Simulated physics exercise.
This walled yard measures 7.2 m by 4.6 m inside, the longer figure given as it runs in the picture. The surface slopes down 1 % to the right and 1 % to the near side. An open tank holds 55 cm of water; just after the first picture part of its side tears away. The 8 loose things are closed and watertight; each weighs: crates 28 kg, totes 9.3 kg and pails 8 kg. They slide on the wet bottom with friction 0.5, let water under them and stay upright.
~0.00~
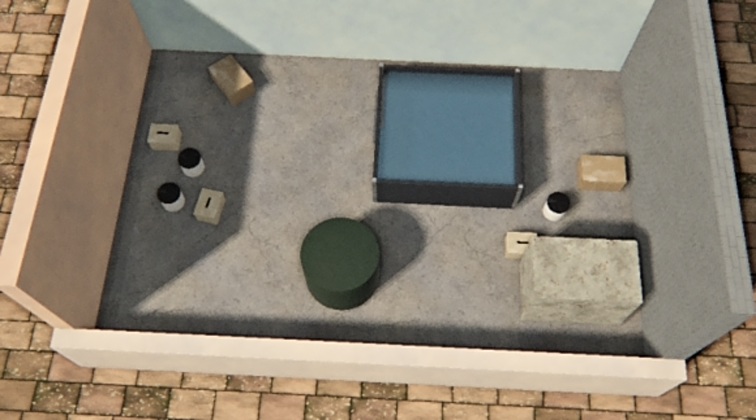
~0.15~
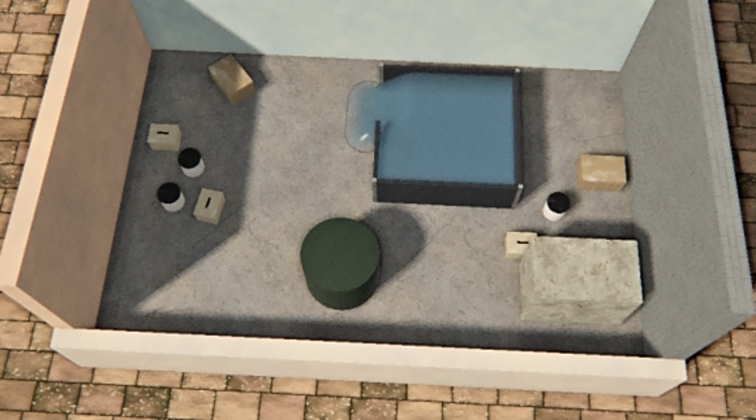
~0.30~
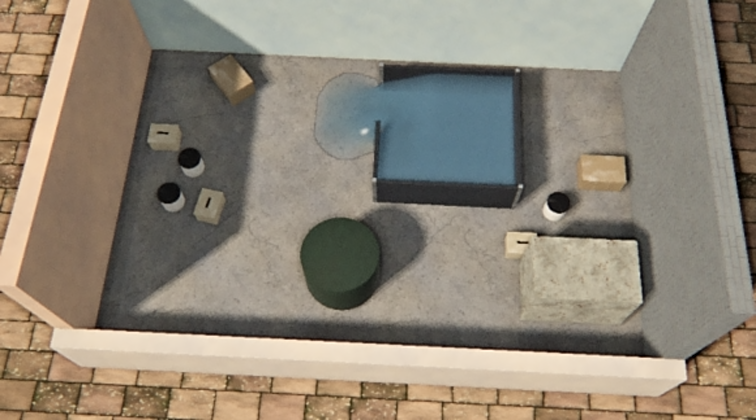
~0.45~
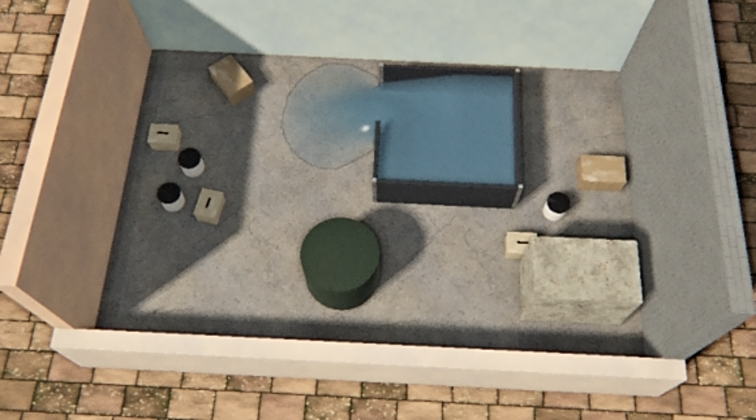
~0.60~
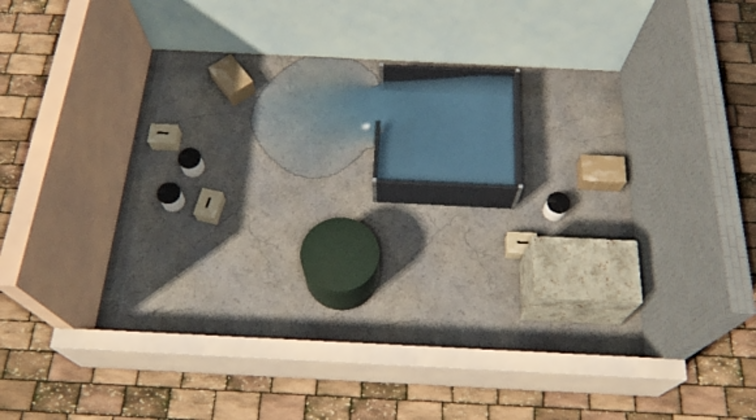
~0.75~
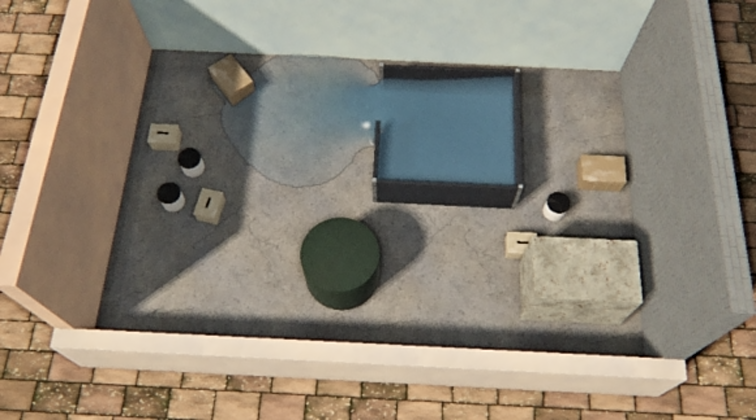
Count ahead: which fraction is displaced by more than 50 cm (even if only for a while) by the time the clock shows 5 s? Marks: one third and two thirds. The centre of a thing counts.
That comes to one to two thirds.
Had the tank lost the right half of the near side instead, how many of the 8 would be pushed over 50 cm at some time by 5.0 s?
Then 1.
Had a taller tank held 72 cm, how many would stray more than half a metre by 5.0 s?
In that case 5 of them.
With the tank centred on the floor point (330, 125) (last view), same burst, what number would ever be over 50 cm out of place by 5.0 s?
In that case 5 of them.
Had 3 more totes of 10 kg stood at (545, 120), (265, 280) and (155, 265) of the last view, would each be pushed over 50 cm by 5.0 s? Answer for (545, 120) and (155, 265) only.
In turn: Less, over.
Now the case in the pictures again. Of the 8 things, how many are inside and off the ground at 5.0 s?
5 of them.
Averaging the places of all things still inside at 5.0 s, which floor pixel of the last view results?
At about (348, 280).
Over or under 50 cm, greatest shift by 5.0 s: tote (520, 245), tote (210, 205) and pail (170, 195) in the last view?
In turn: Under, past it, past it.
After 1.1 s 0 of 8 are over 50 cm from their spots; 0 afloat.
After 2.2 s 2 of 8 are over 50 cm from their spots; 2 afloat.
After 3.5 s 4 of 8 are over 50 cm from their spots; 2 afloat.
After 5.0 s 5 of 8 are over 50 cm from their spots, and 5 have been at some point; 5 afloat.
